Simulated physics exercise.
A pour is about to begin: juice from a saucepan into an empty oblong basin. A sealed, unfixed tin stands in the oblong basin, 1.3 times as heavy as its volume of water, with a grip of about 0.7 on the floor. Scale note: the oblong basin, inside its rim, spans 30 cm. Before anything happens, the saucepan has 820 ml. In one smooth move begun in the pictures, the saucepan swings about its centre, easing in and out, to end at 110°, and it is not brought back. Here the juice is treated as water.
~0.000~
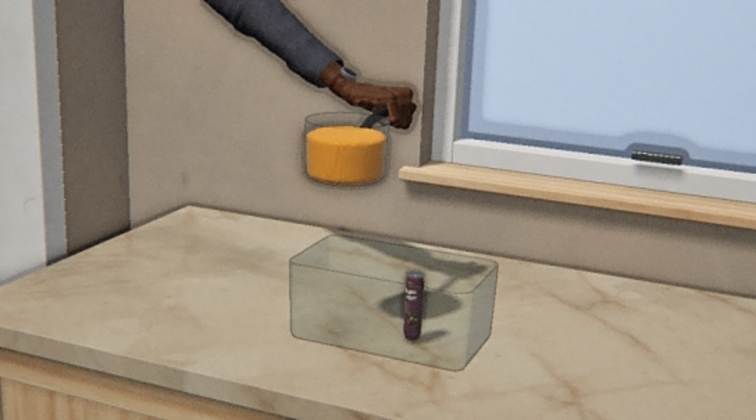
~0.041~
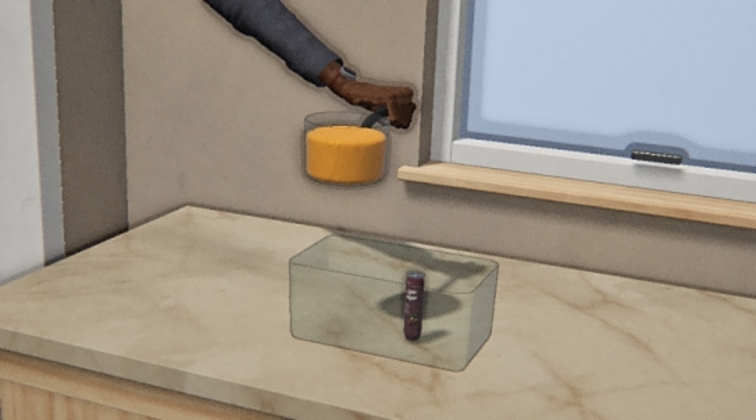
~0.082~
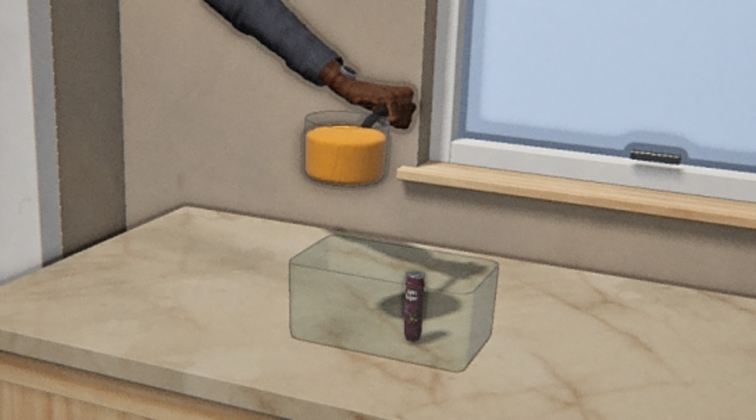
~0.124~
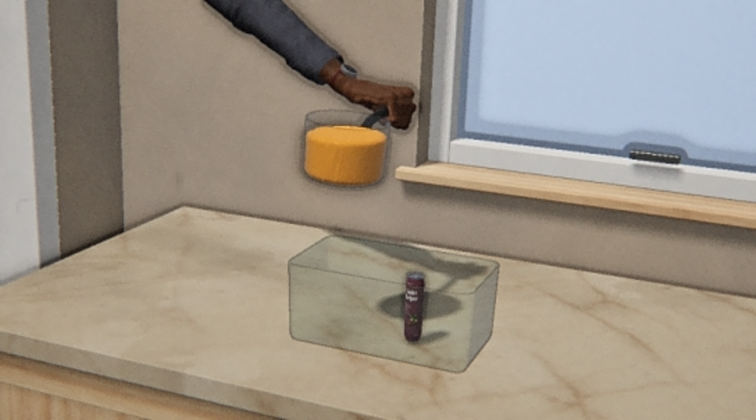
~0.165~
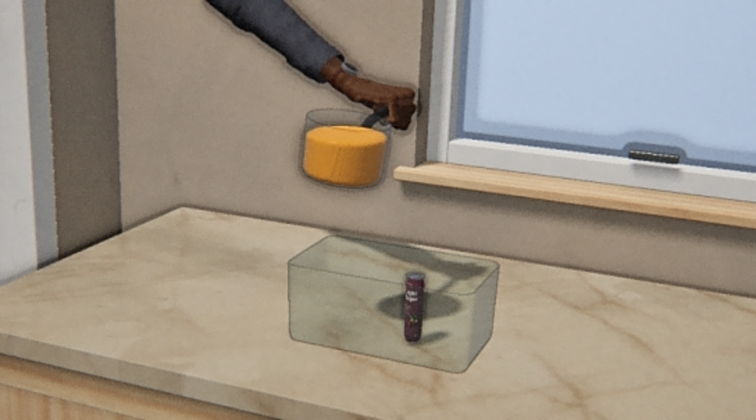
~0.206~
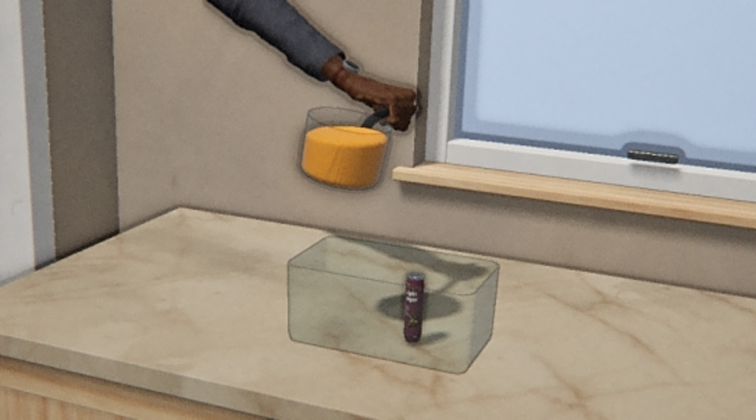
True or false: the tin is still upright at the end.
True.
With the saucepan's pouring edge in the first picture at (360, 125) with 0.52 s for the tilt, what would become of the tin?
After that, the tin overturns.
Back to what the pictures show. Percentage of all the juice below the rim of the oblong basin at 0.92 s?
The fraction sits near 64 in a hundred.
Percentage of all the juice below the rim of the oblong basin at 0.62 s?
Around 2 percent.
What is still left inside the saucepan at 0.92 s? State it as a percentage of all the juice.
Around 16 in a hundred.
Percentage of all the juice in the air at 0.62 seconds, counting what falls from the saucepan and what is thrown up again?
It comes to about 24 percent.
After 0.62 s the tilt is 68° and 75 per cent is still to pour; the tin stands where it began.
After 0.92 s the tilt is 104° and 16 per cent is still to pour; the tin stands where it began.
After 1.23 s the tilt is 110° and 0 per cent is still to pour; the tin stands where it began.
After 1.57 s the tilt is 110° and 0 per cent is still to pour; the tin stands where it began.
In the end the tin stands where it began.
